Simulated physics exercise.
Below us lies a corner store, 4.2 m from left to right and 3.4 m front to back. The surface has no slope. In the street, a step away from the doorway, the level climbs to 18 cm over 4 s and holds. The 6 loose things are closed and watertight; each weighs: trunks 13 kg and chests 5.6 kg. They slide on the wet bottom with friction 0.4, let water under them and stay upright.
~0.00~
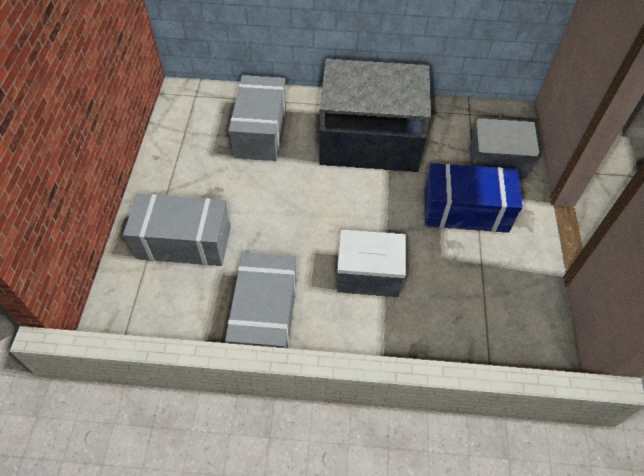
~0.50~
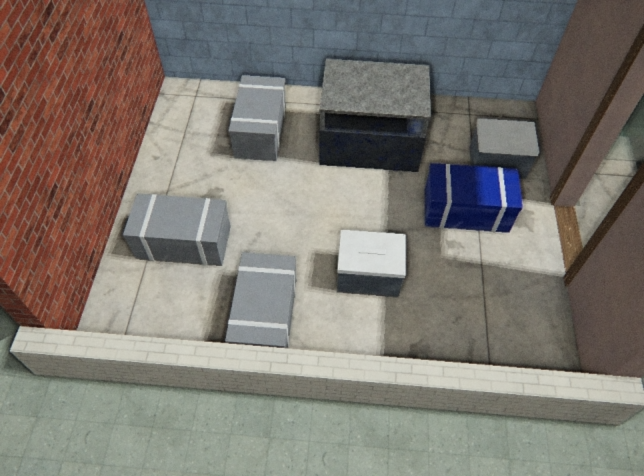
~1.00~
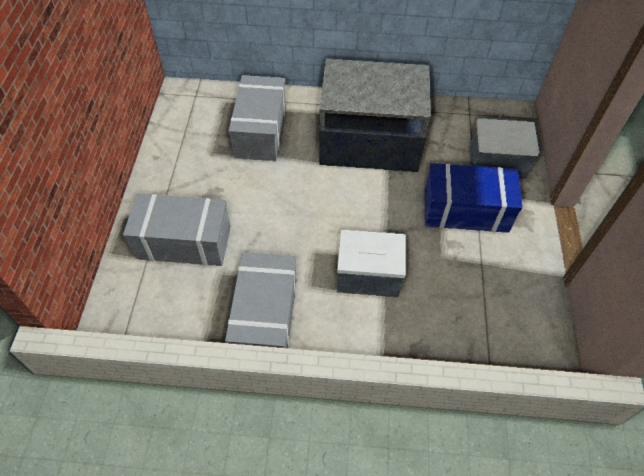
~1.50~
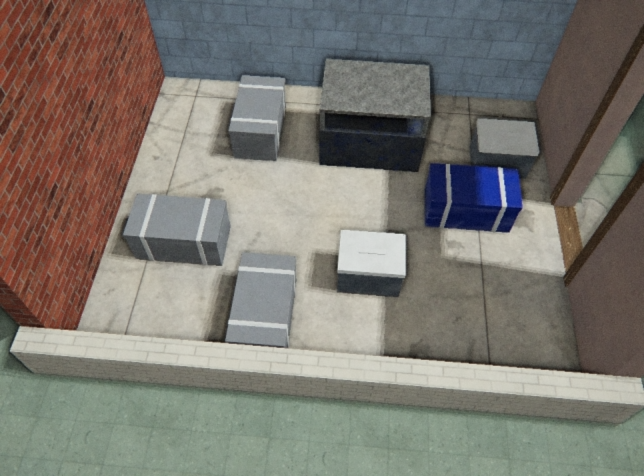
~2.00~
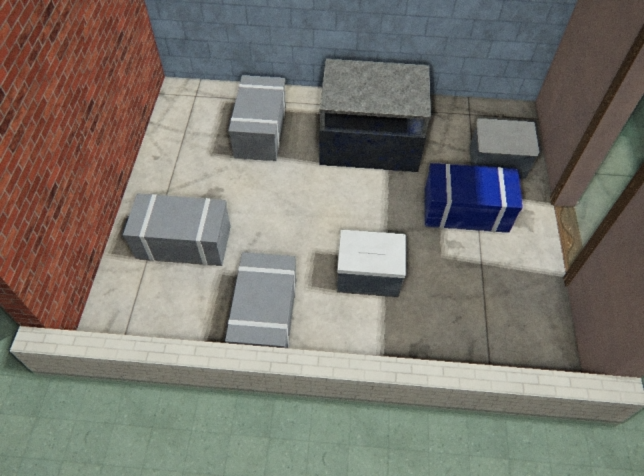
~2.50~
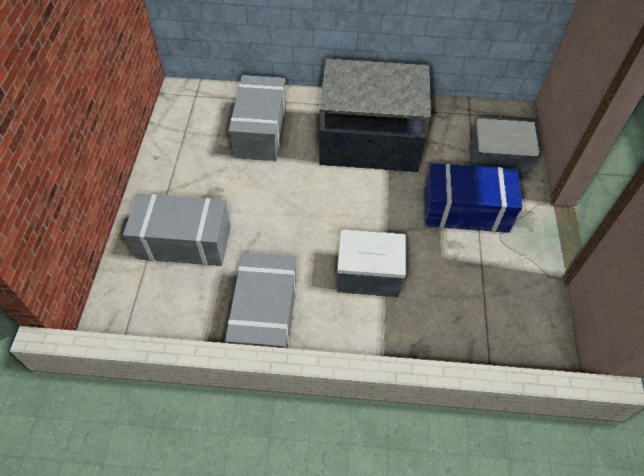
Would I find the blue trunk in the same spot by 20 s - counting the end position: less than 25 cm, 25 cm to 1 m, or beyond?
The blue trunk travels far.
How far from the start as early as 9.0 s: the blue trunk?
Roughly 300 cm by then.
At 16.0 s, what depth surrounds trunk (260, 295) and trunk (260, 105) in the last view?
About 11 and 10 cm.
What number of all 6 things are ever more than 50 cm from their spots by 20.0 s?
That makes 5.
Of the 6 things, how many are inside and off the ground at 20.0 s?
6 of them.
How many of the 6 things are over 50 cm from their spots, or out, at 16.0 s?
By then 5.
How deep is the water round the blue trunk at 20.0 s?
Roughly 13 cm.
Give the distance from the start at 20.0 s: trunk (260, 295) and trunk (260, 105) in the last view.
In turn: 140 cm, 20 cm.
After 4.0 s the blue trunk is near (443, 180), 0.3 m from its start, aground; 0 afloat.
After 9.0 s the blue trunk is near (161, 153), 2.9 m from its start, afloat; 5 afloat.
After 16.0 s the blue trunk is near (289, 72), 2.2 m from its start, afloat; 6 afloat.
After 20.0 s the blue trunk is near (289, 69), 2.2 m from its start, afloat; 6 afloat.
